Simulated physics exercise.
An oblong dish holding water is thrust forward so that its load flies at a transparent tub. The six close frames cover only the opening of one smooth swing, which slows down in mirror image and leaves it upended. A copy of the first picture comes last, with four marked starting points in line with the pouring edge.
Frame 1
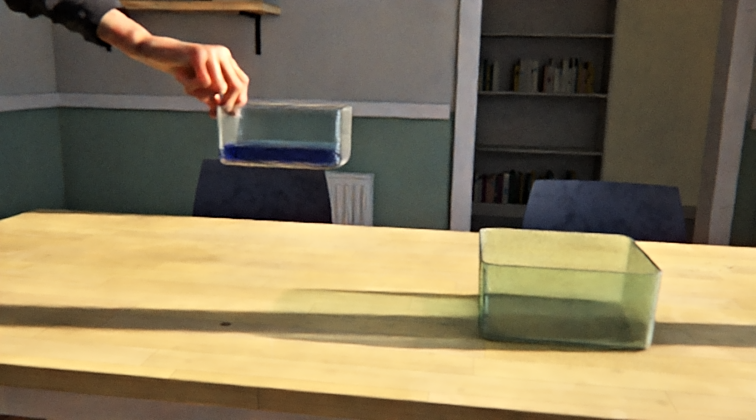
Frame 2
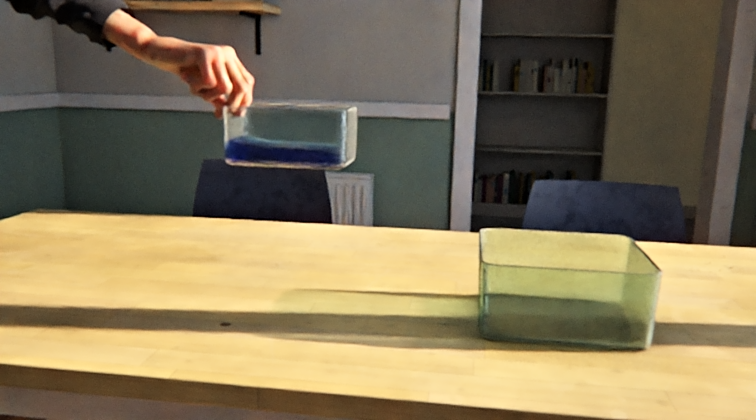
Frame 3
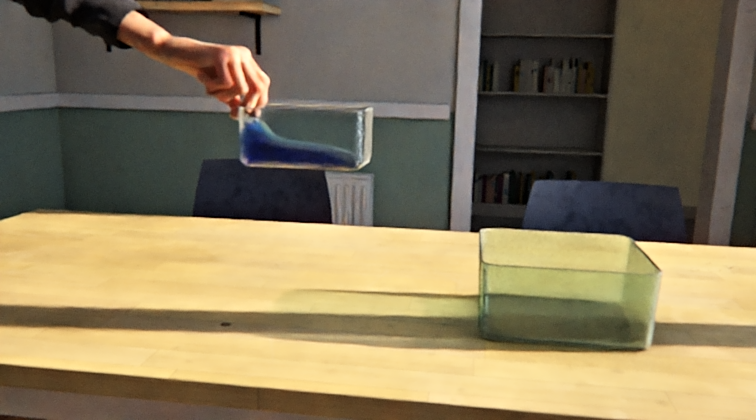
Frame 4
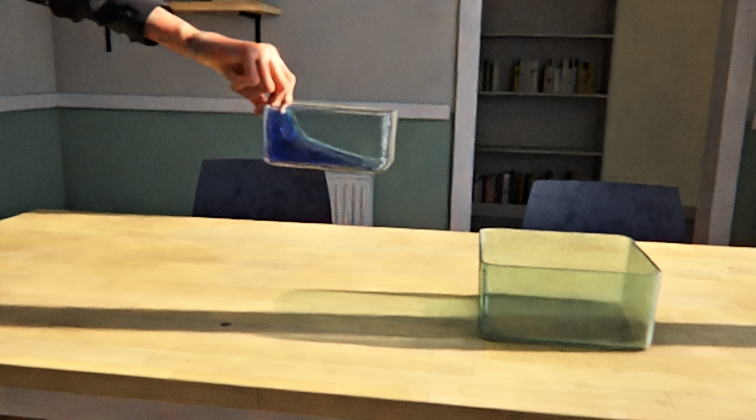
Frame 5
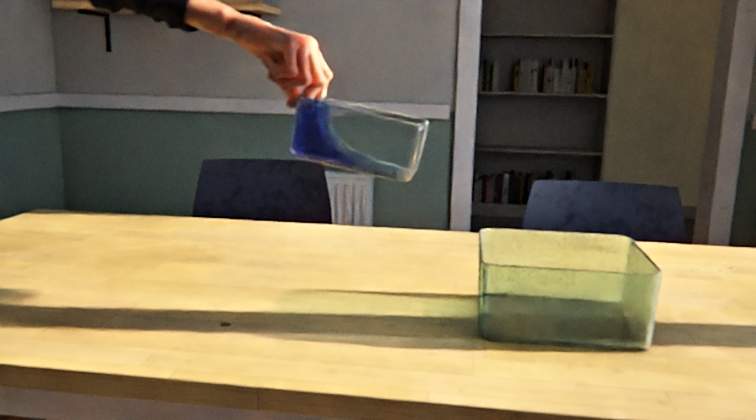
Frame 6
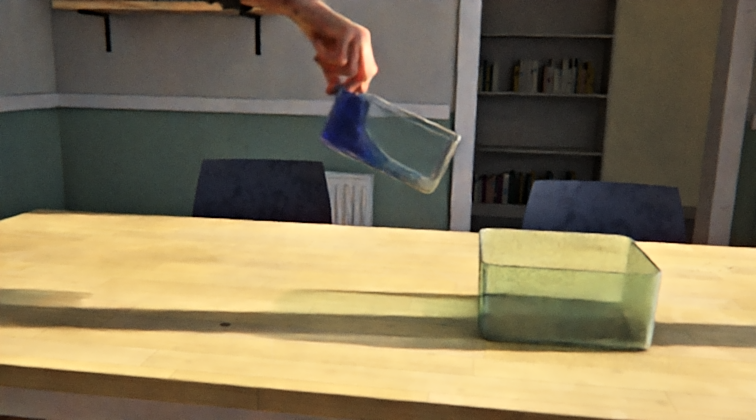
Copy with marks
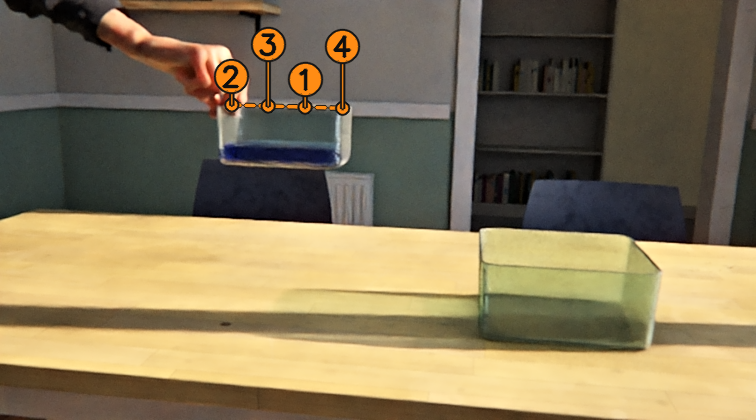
A hand swept a clear oblong dish of blue water rightward above a wooden table, the water surging up its left side, then tilted it down toward a transparent greenish tub standing still.
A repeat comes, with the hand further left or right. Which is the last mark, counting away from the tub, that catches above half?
The answer is place 1.
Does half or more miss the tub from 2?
Yes, it does.
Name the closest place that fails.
It is 3.
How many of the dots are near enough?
Two of them.
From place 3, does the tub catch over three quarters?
No, less.
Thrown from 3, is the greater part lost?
Yes.
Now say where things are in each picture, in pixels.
Upright, lip at (345, 108); tub from (478, 336) to (650, 349); nothing has left yet.
Upright, lip at (350, 108); nothing has left yet.
Upright, lip at (366, 109); nothing has left yet.
Tipped about 2°, lip at (392, 112); nothing has left yet.
Tipped about 10°, lip at (425, 122); water is over the rim, down to (316, 98).
Tipped about 23°, lip at (458, 138); water is over the rim, down to (340, 93).
On the marked copy, 1 at (305, 107); 2 at (231, 104); 3 at (268, 106); 4 at (342, 108).
With 1, about 64 % lands in the tub, 27 % falls short and 9 % goes beside or beyond.
With 2, about 3 % lands in the tub, 91 % falls short and 7 % goes beside or beyond.
With 3, about 32 % lands in the tub, 61 % falls short and 7 % goes beside or beyond.
With 4, about 88 % lands in the tub, 5 % falls short and 8 % goes beside or beyond.
